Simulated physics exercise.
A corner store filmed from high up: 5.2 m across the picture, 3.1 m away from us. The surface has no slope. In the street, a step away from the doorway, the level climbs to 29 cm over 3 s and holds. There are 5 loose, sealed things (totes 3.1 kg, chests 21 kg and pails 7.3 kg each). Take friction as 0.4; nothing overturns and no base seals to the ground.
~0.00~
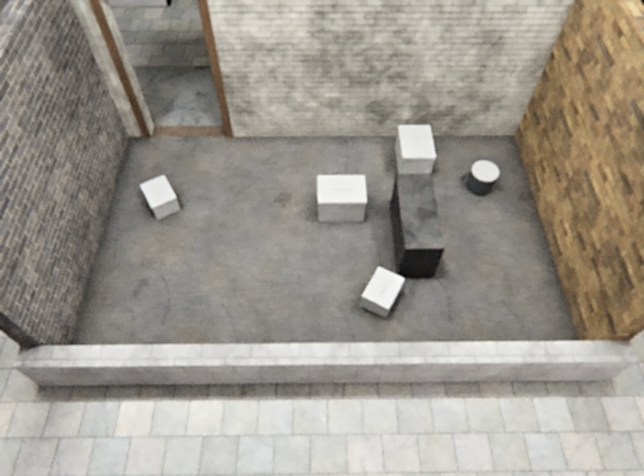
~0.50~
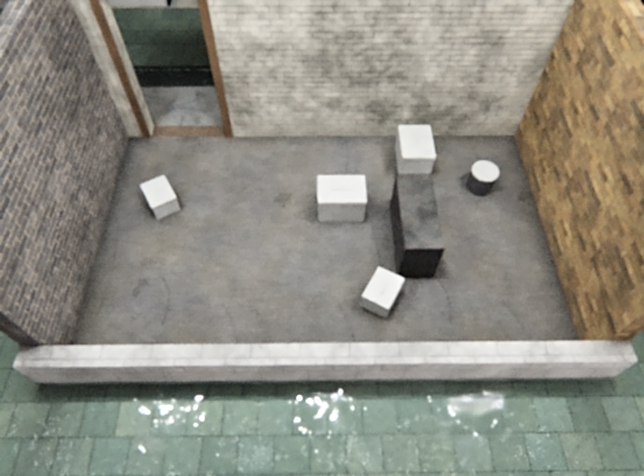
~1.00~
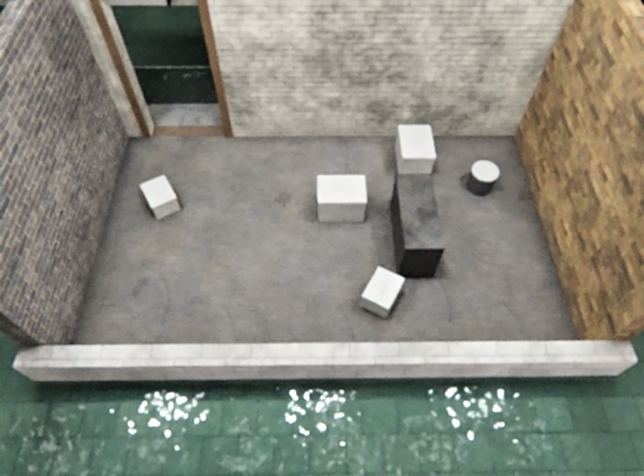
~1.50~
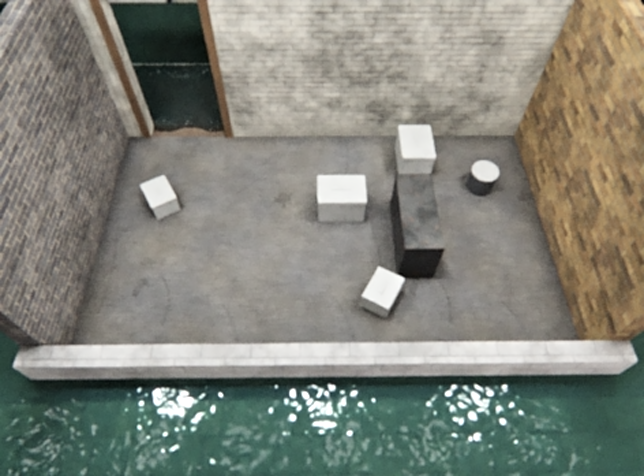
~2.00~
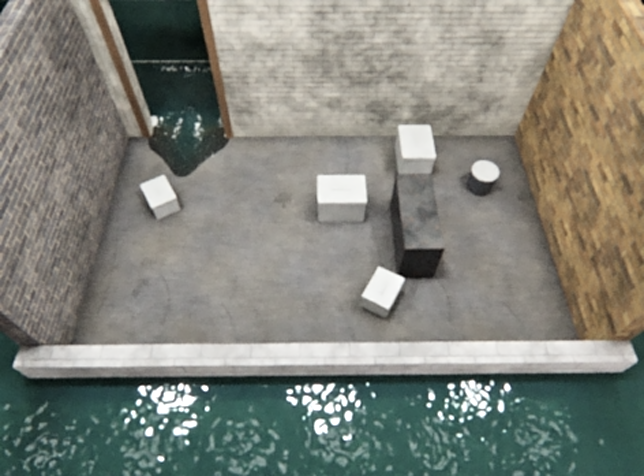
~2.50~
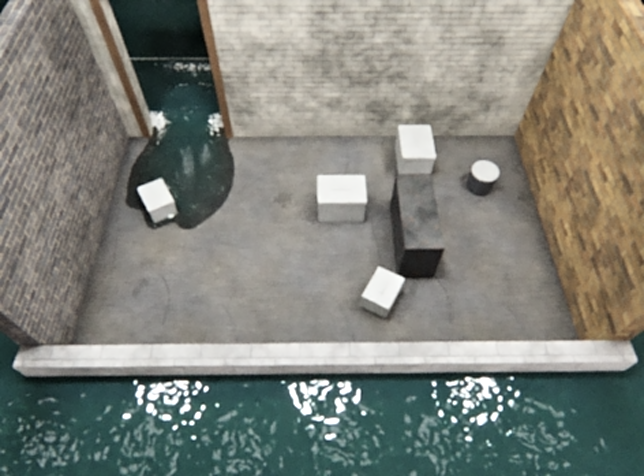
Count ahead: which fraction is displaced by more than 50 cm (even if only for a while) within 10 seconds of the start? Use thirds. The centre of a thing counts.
Share: One to two thirds.
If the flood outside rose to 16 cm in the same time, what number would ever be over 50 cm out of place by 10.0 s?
In that case 2 of them.
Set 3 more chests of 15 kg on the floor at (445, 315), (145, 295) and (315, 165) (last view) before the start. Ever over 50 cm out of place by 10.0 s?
In turn: Over, past it, less.
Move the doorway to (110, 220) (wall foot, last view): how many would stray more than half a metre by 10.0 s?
Then 4.
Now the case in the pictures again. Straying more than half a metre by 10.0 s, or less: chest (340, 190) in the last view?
Answer: Short of it.
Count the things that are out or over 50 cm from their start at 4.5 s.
By then 1.
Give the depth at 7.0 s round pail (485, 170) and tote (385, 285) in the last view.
About 0 and 5 cm.
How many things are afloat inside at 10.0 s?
I count 4.
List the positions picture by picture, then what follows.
A tote at (158, 191) rests on the ground; a tote at (384, 287) rests on the ground; water covers 0.0 m2; 0 of 5 have shifted, in the first picture.
A tote at (158, 191) rests on the ground; a tote at (384, 287), on the bottom; 0.0 m2 under water; 0 of 5 have shifted, in the second picture.
A tote at (158, 191), on the bottom; a tote at (384, 287) rests on the ground; water covers 0.0 m2; 0 of 5 have shifted, in the third picture.
A tote at (158, 191), on the bottom; a tote at (384, 287), on the bottom; 0.0 m2 under water; 0 of 5 have shifted, in the fourth picture.
A tote at (158, 191) rests on the ground; a tote at (384, 287) rests on the ground; 0.4 m2 under water; 0 of 5 have shifted, in the fifth picture.
A tote at (155, 194), on the bottom, 6 cm from its start; a tote at (384, 287), on the bottom; 1.5 m2 under water; 1 of 5 have shifted, in the sixth picture.
After 3.5 s 1 of 5 are over 50 cm from their spots; 0 afloat.
After 4.5 s 1 of 5 are over 50 cm from their spots; 1 afloat.
After 7.0 s 2 of 5 are over 50 cm from their spots; 2 afloat.
After 10.0 s 3 of 5 are over 50 cm from their spots, and 3 have been at some point; 4 afloat.
